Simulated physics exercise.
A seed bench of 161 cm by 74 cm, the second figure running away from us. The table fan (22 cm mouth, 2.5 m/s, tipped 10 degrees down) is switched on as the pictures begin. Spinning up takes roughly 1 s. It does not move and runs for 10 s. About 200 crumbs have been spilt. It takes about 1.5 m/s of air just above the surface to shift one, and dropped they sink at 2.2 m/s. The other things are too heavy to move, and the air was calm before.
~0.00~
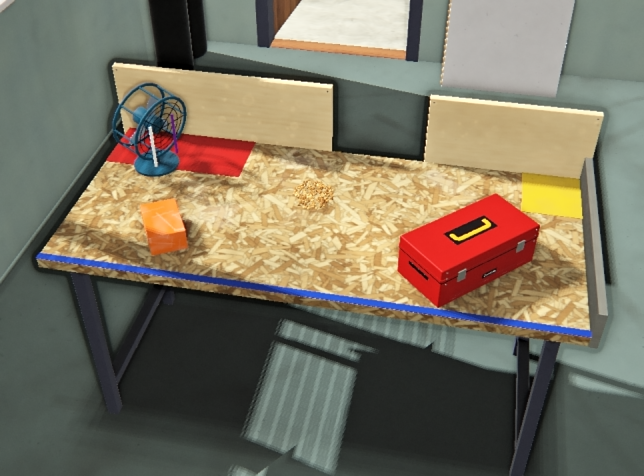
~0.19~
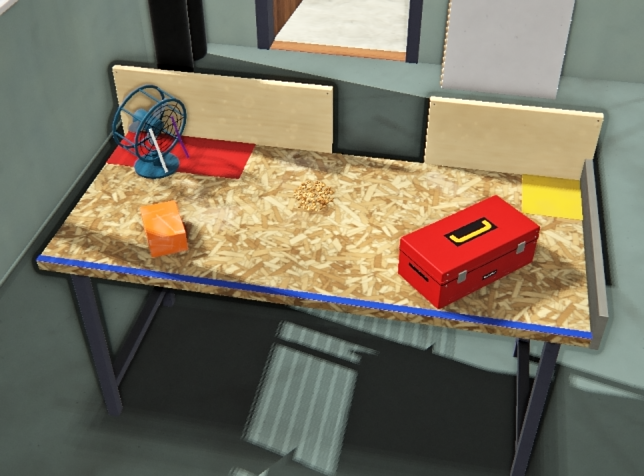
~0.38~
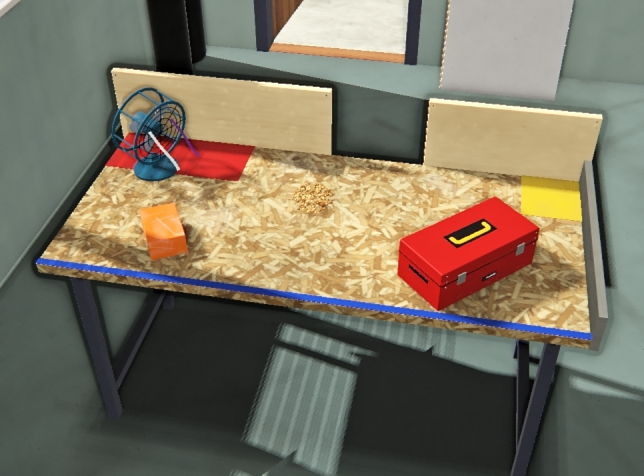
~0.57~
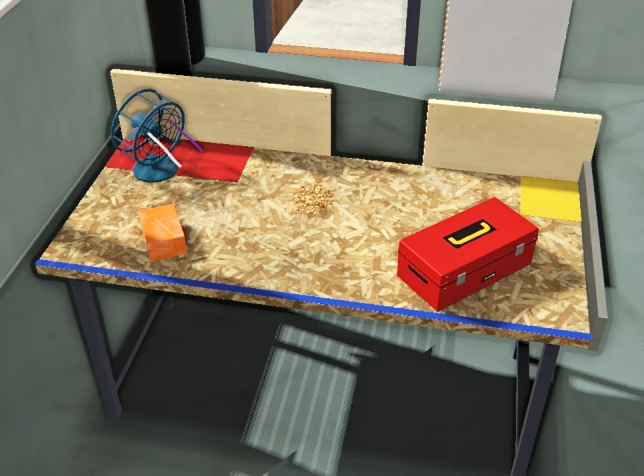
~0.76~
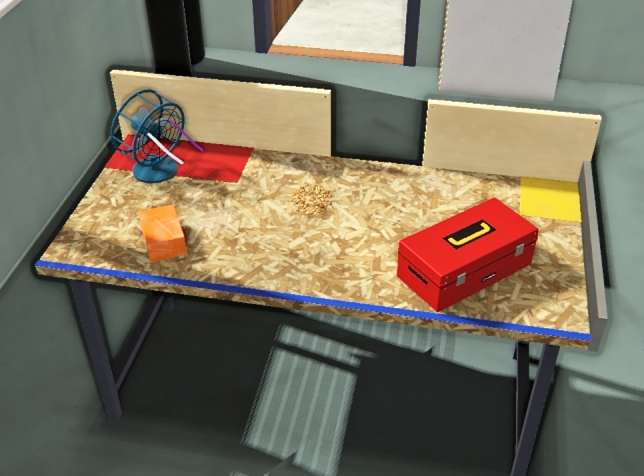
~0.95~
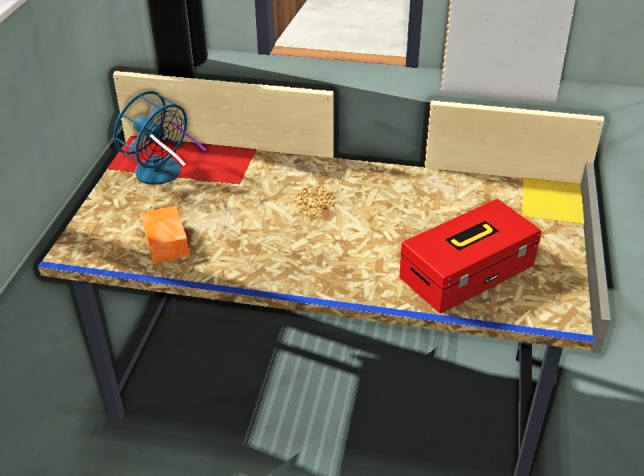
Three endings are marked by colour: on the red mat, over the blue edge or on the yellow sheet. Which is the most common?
It is yellow that takes the most.
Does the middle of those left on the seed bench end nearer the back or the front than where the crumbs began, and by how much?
To the back, by about 10 cm.
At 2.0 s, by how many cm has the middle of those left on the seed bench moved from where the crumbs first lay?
Roughly 60 cm.
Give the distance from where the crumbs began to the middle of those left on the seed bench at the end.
Roughly 70 cm.
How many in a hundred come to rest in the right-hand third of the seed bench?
Some 100 per cent.
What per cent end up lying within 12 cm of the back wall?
About 15 %.
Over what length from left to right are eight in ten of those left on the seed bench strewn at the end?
About 40 cm.
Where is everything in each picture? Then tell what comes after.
In the first frame, the middle of the crumbs is near (314, 195), none has stirred yet and the mouth of the table fan is at (150, 122).
In the second frame, the middle of the crumbs is near (314, 195), none has stirred yet, the red mat is centred on (182, 154), the yellow sheet is centred on (551, 197) and the blue edge is centred on (299, 298).
In the third frame, the middle of the crumbs is near (314, 197), none has stirred yet, the top of a block is at (162, 222) and the top of a toolbox is at (471, 233).
In the fourth frame, the middle of the crumbs is near (313, 198) and none has stirred yet.
In the fifth frame, the middle of the crumbs is near (313, 198) and none has stirred yet.
In the sixth frame, the middle of the crumbs is near (315, 200) and none has stirred yet.
After 2.0 s, 100 % are on the move or not yet settled, 0 % are on the red mat, 22 % on the yellow sheet and 0 % over the blue edge; the middle of those still in play is near (492, 206).
After 3.2 s, 68 % are on the move or not yet settled, 0 % are on the red mat, 44 % on the yellow sheet and 0 % over the blue edge; the middle of those still in play is near (521, 207).
After 5.5 s, 64 % are on the move or not yet settled, 0 % are on the red mat, 44 % on the yellow sheet and 0 % over the blue edge; the middle of those still in play is near (530, 204).
After 10.0 s, at the end, 0 % are on the red mat, 46 % on the yellow sheet and 0 % over the blue edge; the middle of those still in play is near (537, 209).
